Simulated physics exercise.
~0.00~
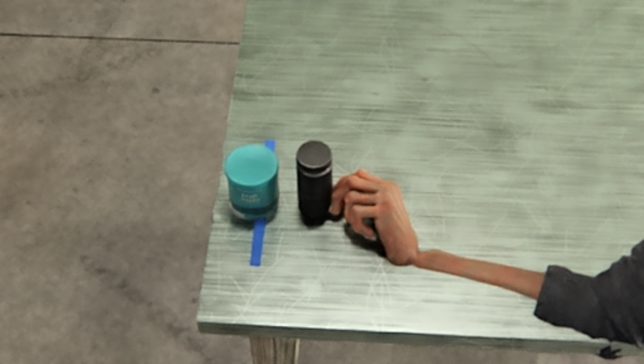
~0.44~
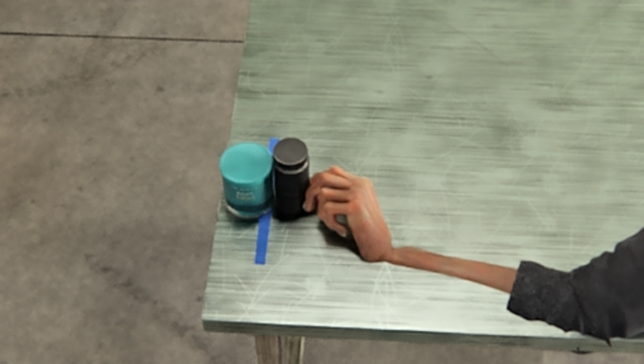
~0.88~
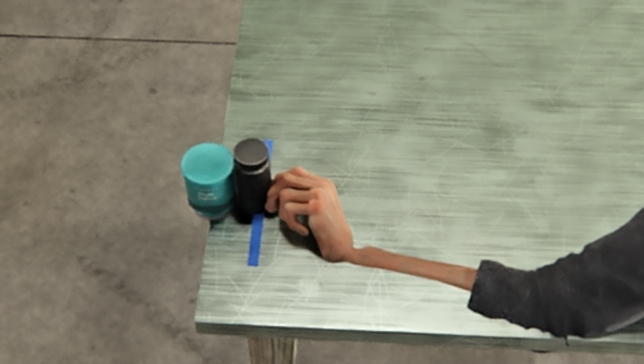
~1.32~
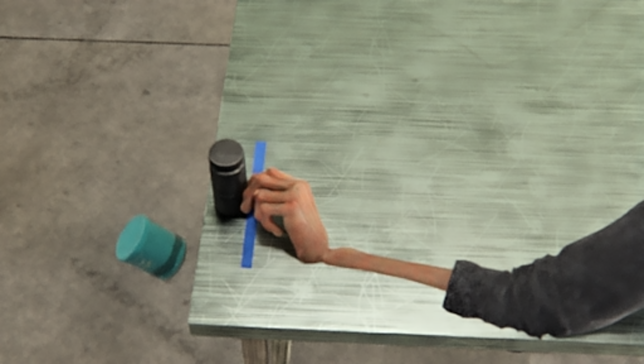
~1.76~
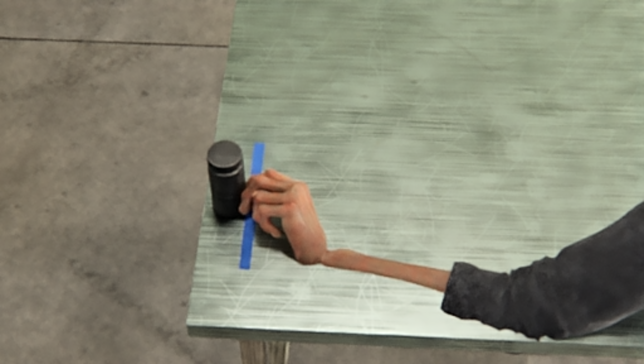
A pale green table stands on a grey concrete floor, seen from above by a slightly swaying camera. Near its left end, a turquoise pot sits over a strip of blue tape, with an upright black jar just to its right and a hand in a dark sleeve beside the jar. The hand pushes the jar left until it meets the pot, and both slide towards the edge. The pot tips over the end and falls, while the jar crosses the tape and the hand stops. Finally, the jar stands upright near the edge, and the pot is out of sight.
